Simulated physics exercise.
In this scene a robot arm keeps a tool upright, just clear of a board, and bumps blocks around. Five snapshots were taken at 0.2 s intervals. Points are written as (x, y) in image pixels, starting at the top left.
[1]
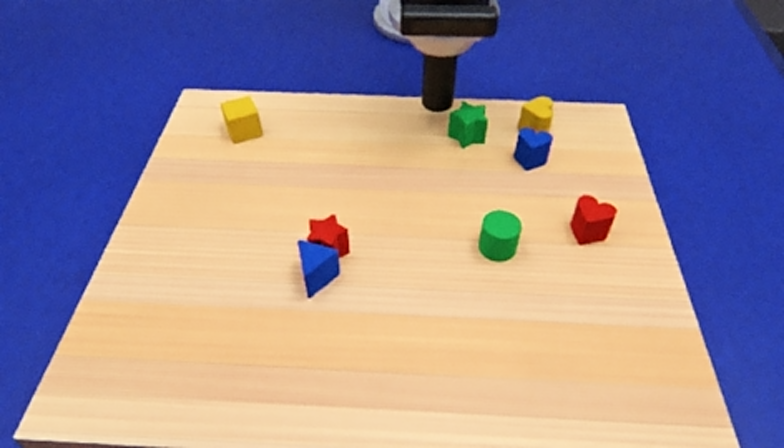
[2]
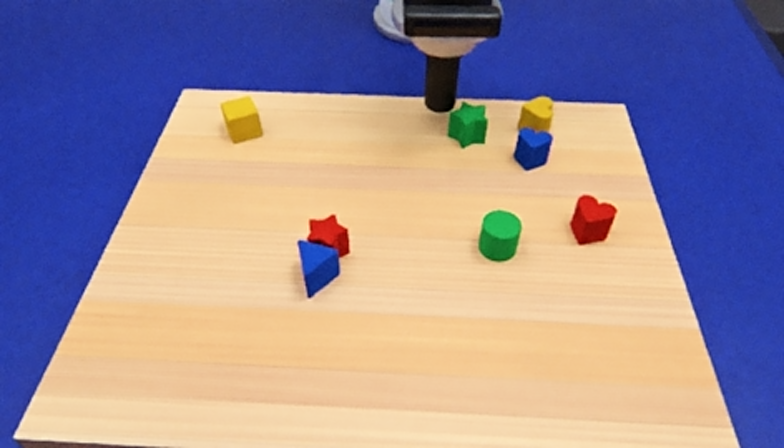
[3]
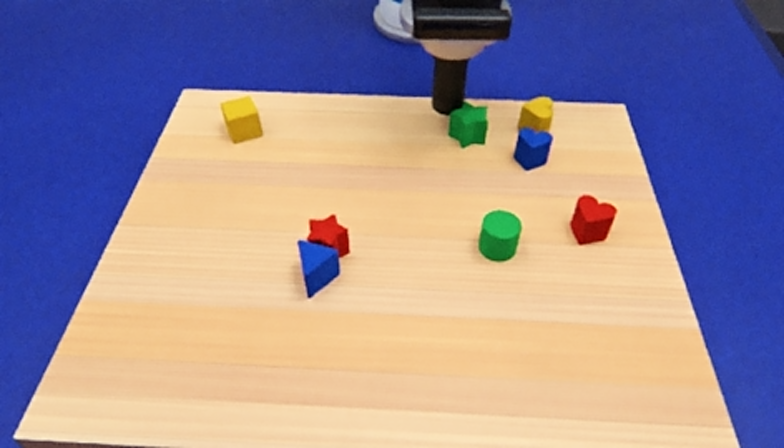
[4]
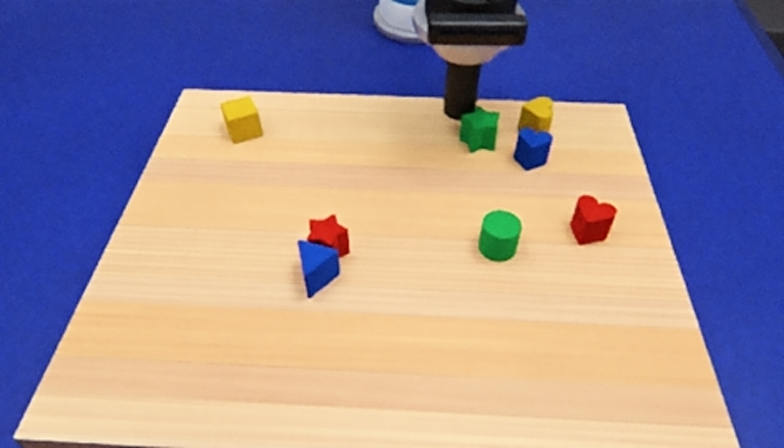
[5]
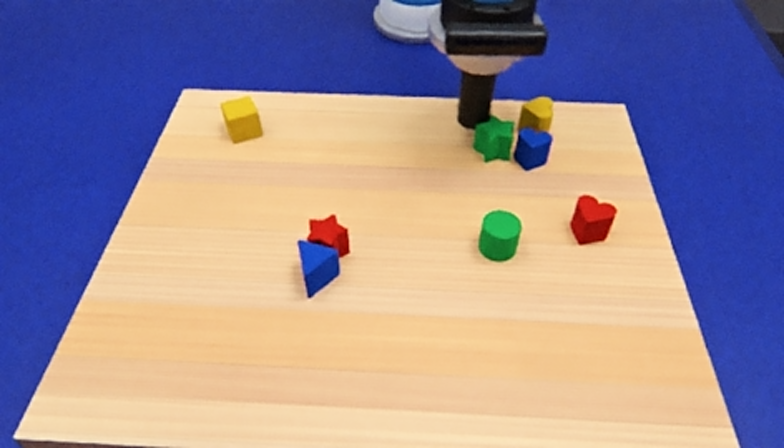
Black-tipped robot arm nudging a green star block a short way right and toward the viewer, other coloured blocks staying still.
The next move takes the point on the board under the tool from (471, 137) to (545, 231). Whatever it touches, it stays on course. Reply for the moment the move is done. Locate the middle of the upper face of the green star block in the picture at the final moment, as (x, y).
The point I'd pick in the picture is (553, 166).
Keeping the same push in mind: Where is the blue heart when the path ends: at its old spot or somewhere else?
It is moved from its place.
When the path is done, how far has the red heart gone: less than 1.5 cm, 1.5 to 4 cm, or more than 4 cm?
Travels under 1.5 cm.
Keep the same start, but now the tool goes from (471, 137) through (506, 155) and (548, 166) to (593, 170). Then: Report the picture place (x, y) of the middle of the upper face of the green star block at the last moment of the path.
So, by the moment the path ends, you'll find the top centre of the green star block at (614, 167).
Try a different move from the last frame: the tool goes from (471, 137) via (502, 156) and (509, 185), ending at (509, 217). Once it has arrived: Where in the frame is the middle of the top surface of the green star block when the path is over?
Pixel (548, 165).
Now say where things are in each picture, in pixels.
In the first frame, tool's lower end (437, 104); green star block (470, 112); blue heart (535, 136); red heart (596, 208).
In the second frame, tool (440, 104); blocks still.
In the third frame, tool (447, 107); blocks still.
In the fourth frame, tool (459, 112); green star block (482, 117).
In the fifth frame, tool (473, 121); green star block (497, 127); blue heart (535, 136); red heart (596, 208).
On the path given first. One third of the way, tool (496, 149); green star block (529, 148), turned 25° anticlockwise; blue heart (558, 146).
Two thirds of the way, tool (522, 180); green star block (551, 163), turned 70° anticlockwise; blue heart (568, 147), turned 30° anticlockwise.
At the end, tool (549, 214); green star block (553, 165), turned 85° anticlockwise; blue heart (568, 147), turned 30° anticlockwise; red heart still.
